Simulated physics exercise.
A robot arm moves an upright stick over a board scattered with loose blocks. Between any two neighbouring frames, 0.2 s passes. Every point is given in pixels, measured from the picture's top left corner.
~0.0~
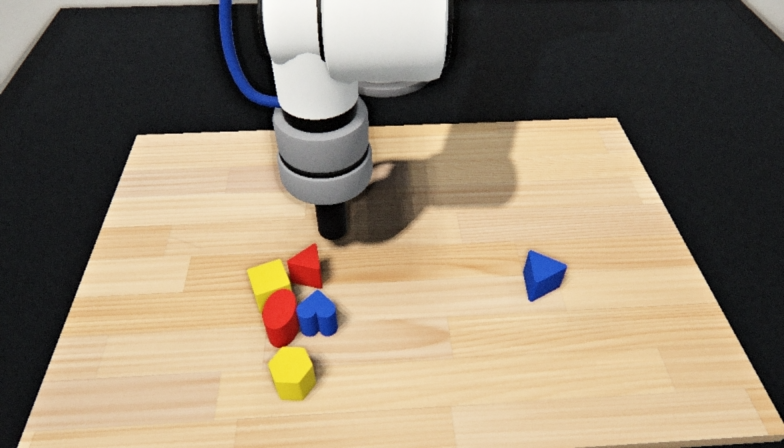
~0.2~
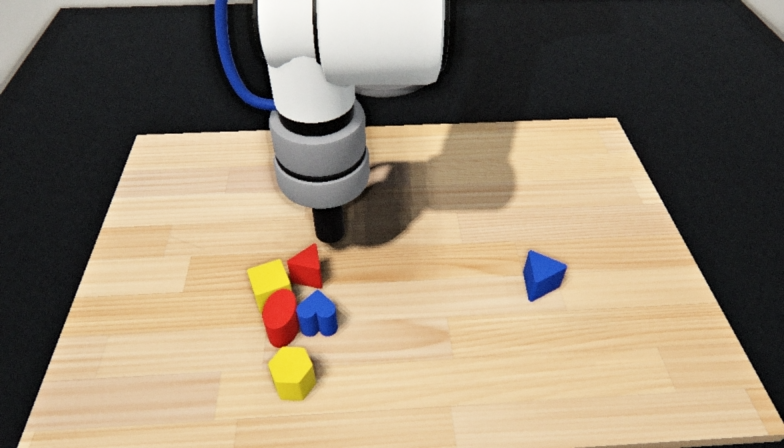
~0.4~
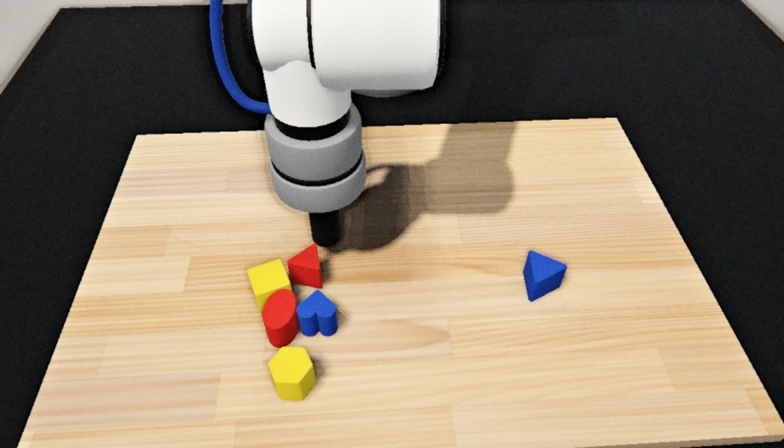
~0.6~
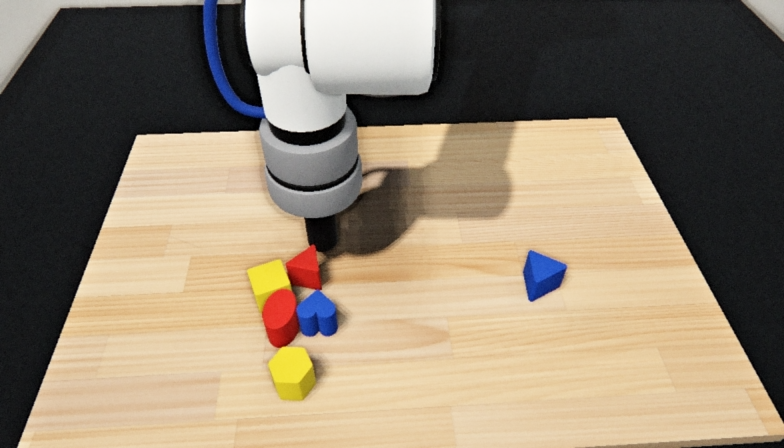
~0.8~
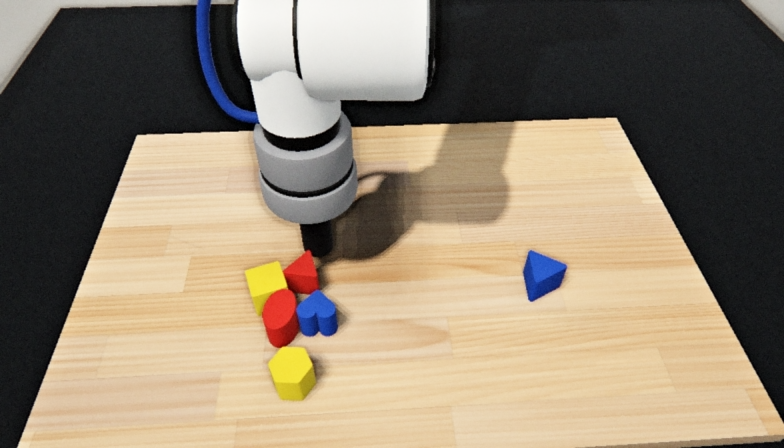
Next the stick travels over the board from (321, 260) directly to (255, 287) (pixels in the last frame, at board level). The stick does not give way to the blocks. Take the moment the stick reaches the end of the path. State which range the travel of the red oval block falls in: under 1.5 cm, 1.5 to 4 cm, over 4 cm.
The distance will be below 1.5 cm.
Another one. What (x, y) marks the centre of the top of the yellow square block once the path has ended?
Top centre: (242, 295).
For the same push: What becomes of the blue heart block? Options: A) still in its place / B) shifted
My pick is A.
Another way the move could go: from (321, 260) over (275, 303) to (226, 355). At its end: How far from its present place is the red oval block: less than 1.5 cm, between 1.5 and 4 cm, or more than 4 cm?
Medium: 1.5 to 4 cm.
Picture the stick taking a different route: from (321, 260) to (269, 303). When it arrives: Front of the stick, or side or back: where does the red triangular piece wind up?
Answer: Slipped away.
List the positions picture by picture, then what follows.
The first picture shows stick tip at (333, 231); block tops, yellow square block at (268, 276); red oval block at (279, 308); red triangular piece at (307, 257); blue heart block at (316, 306).
The second picture shows stick at (330, 234); blocks unchanged.
The third picture shows stick at (327, 238); blocks unchanged.
The fourth picture shows stick at (323, 242); red triangular piece at (306, 259).
The fifth picture shows stick at (319, 248); yellow square block at (266, 278); red oval block at (279, 308); red triangular piece at (303, 265); blue heart block at (316, 306).
On the path given first. Halfway along, stick at (285, 261); yellow square block at (260, 280); red triangular piece at (292, 274), turned 75° anticlockwise.
At the end, stick at (251, 275); yellow square block at (242, 295), turned 55° anticlockwise; red oval block in place; red triangular piece at (287, 275), turned 95° anticlockwise; blue heart block in place.
